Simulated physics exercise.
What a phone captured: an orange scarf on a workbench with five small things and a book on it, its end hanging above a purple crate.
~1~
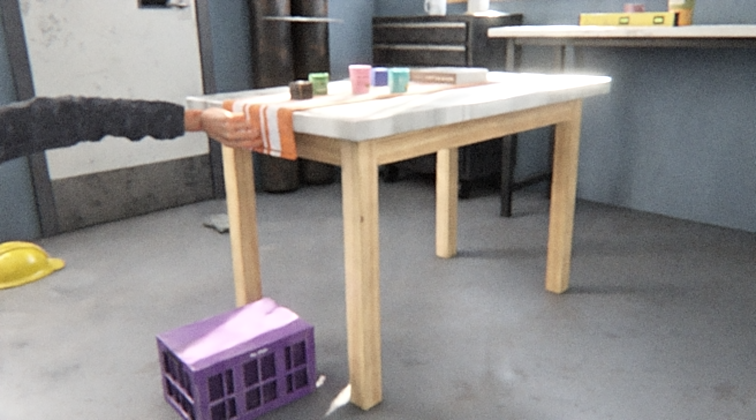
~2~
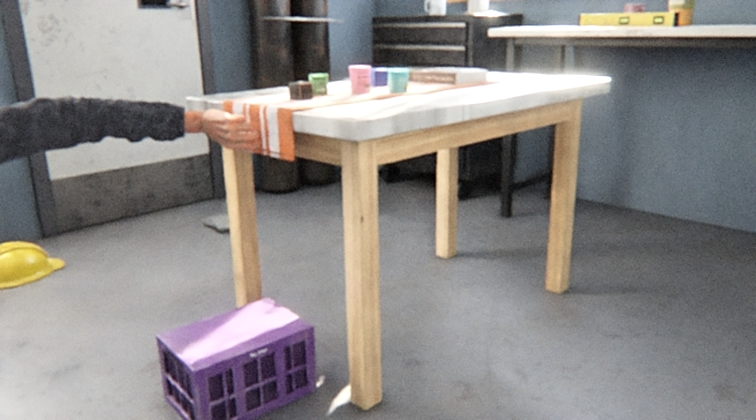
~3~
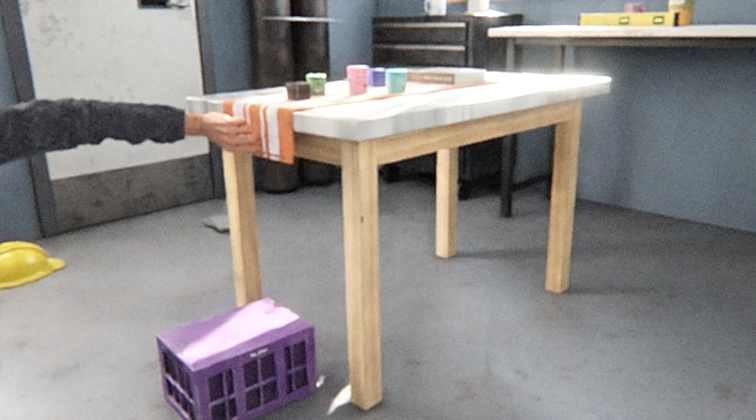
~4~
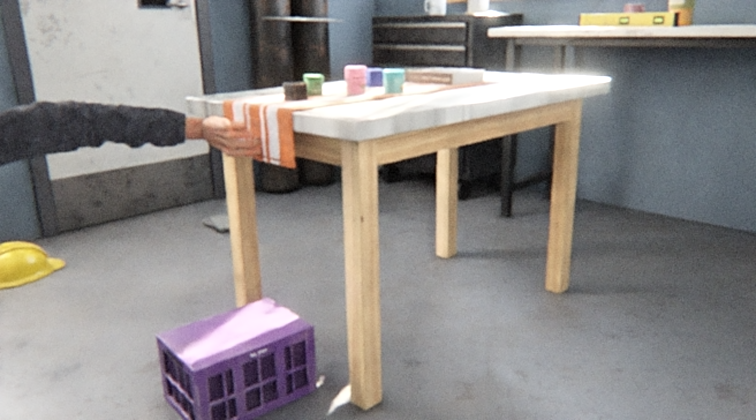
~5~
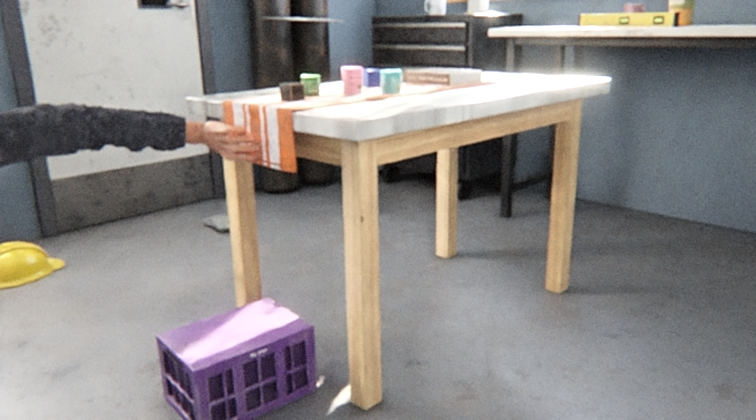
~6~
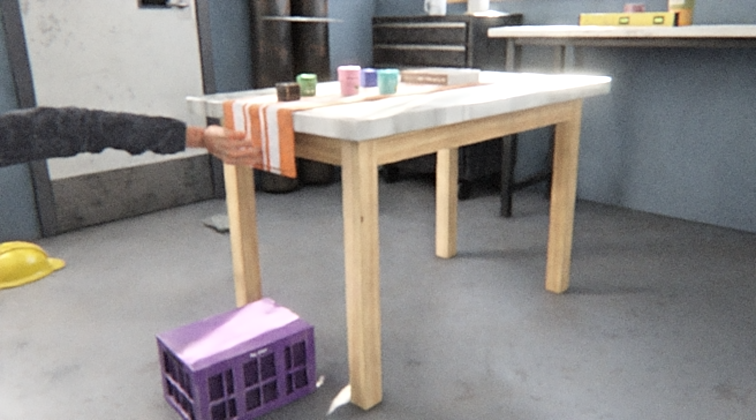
An orange-and-white striped scarf, gripped by a hand reaching in from the left, slides slowly over the workbench's edge, its hanging end lowering slightly above a purple crate while the small pots and cubes on top shift left with it.
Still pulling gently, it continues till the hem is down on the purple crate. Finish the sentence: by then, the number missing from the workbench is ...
... four.
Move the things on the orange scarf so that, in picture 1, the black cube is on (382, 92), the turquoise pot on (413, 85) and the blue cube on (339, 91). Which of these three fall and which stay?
Black cube: Lost. Turquoise pot: Safe. Blue cube: Lost.
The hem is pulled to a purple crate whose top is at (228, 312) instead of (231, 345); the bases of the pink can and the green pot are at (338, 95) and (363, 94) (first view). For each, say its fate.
Here's what happens: The pink can leaves its perch, the green pot leaves its perch.
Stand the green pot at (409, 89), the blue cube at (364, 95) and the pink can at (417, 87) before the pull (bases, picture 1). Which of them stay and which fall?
The green pot would stay in place, the blue cube would end up off, the pink can would stay in place.
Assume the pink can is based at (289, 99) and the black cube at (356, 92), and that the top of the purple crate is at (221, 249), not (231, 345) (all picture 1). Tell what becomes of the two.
Pink can is gone, black cube stays.
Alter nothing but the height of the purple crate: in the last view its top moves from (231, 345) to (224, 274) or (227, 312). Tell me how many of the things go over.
The count would be 2 and then 3.
Soon after, hem near (263, 263); black cube and green pot gone.
Then, hem on the crate; black cube, green pot, pink can and turquoise pot gone.
At rest, hem on the crate; black cube, green pot, pink can and turquoise pot gone. Over the edge go four.
